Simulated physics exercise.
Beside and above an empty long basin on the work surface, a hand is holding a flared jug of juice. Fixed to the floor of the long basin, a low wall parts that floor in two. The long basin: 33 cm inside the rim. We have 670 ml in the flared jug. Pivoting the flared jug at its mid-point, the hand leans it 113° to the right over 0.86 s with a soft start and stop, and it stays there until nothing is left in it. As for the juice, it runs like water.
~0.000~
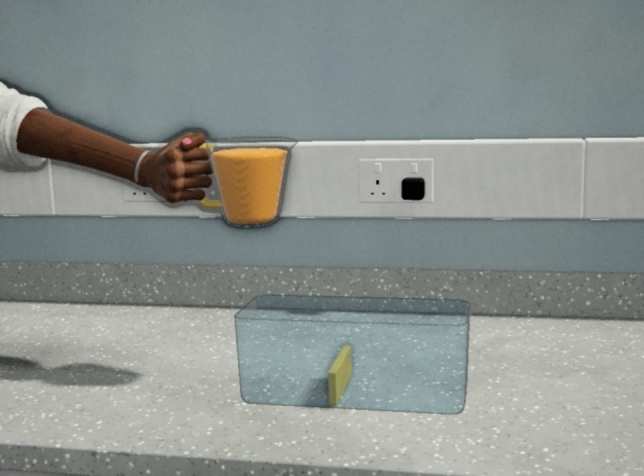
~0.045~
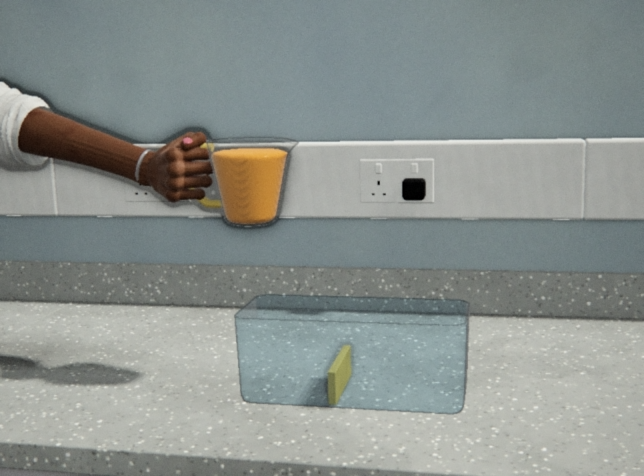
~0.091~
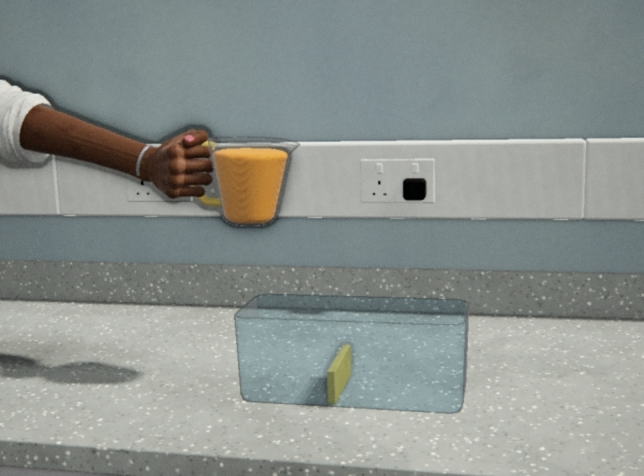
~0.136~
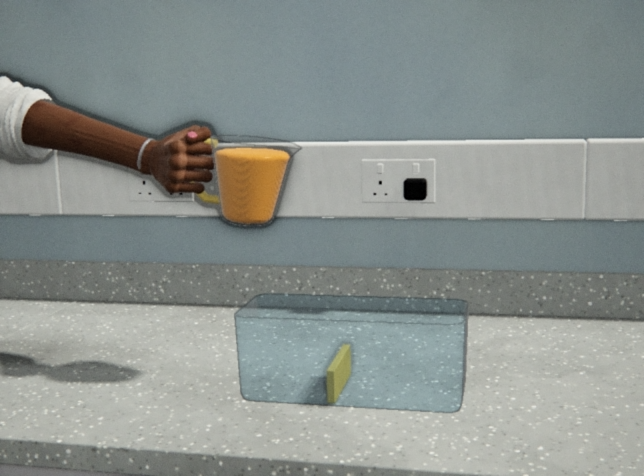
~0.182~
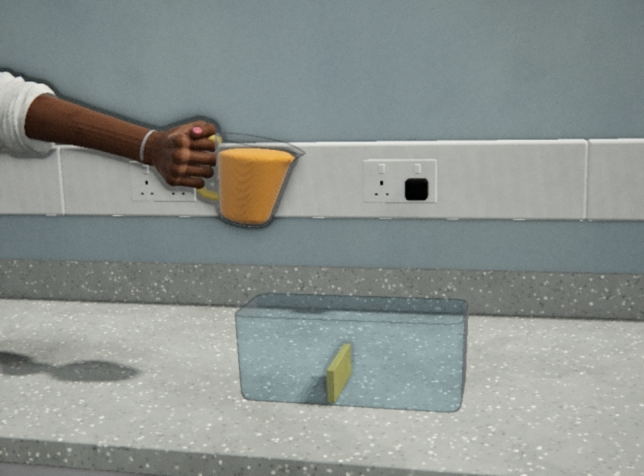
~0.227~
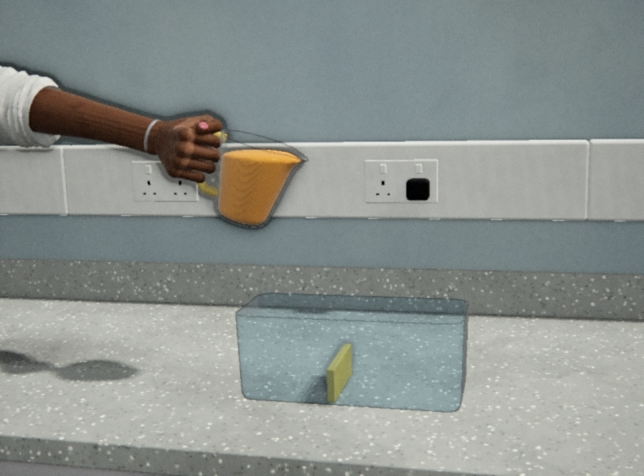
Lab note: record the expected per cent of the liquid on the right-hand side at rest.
Expected right-hand share: 69 per cent.
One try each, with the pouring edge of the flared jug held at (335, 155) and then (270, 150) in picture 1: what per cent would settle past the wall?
Around 95 per cent first, around 15 per cent next.
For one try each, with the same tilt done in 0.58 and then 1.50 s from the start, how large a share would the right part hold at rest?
It comes to 50 per cent, and then 85 per cent.
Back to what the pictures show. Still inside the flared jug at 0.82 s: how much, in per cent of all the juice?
Around 6 percent of it.
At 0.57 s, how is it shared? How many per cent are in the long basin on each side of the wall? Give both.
I'd say some 0 on the left and some 10 on the right.
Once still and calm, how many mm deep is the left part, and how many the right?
The left ends up at roughly 12 mm, with the right at roughly 20 mm.
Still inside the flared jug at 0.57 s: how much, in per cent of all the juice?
Portion remaining: Approx. 58 per cent.
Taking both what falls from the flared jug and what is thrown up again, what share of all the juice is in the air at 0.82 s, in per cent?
Something like 18 per cent of the total.
By 0.57 s the tilt is 84° and 57 per cent is still to pour, 0 is left of the wall and 10 right of it.
By 0.82 s the tilt is 112° and 6 per cent is still to pour, 16 is left of the wall and 61 right of it.
By 1.08 s the tilt is 113° and 0 per cent is still to pour, 30 is left of the wall and 68 right of it.
By 1.36 s the tilt is 113° and 0 per cent is still to pour, 29 is left of the wall and 69 right of it.
At rest 29 per cent lies left of the wall, 69 right of it and 2 outside.
